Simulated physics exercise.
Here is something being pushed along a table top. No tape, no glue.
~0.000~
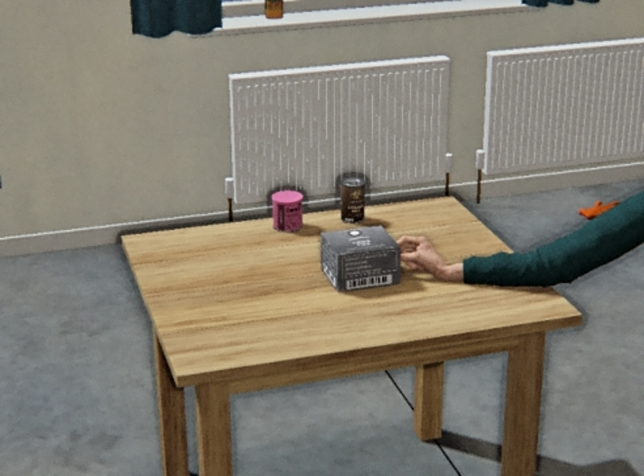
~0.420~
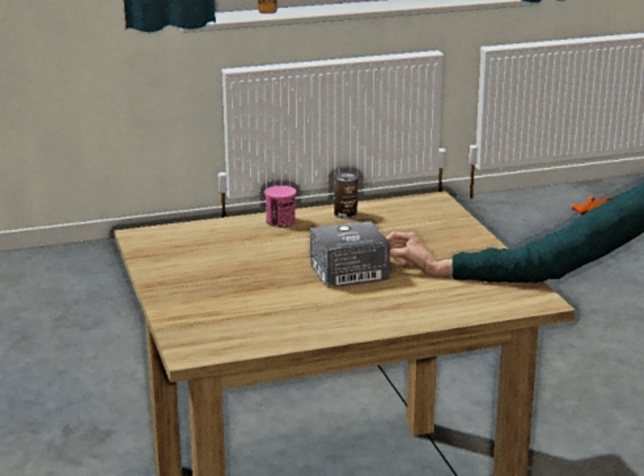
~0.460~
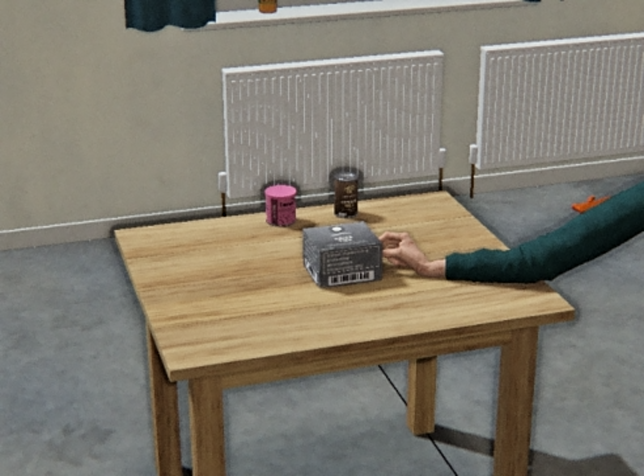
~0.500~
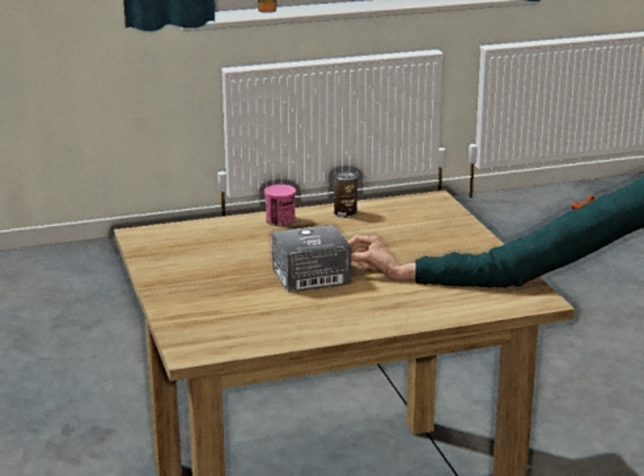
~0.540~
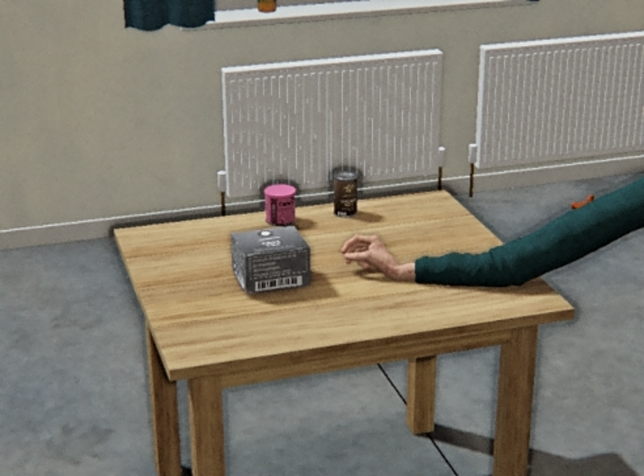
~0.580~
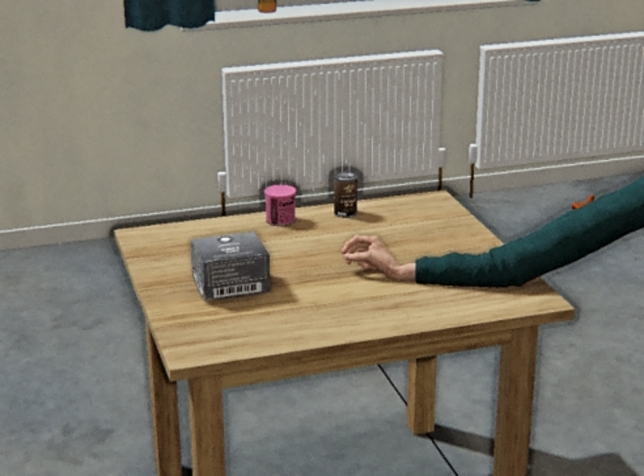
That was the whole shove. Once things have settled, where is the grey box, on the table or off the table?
The grey box goes over the edge.
Around 0.78 s, grey box now off the table.
Around 0.98 s, things are still on the move.
Around 1.18 s, as before.
Finally (1.3 s), off the table, grey box.
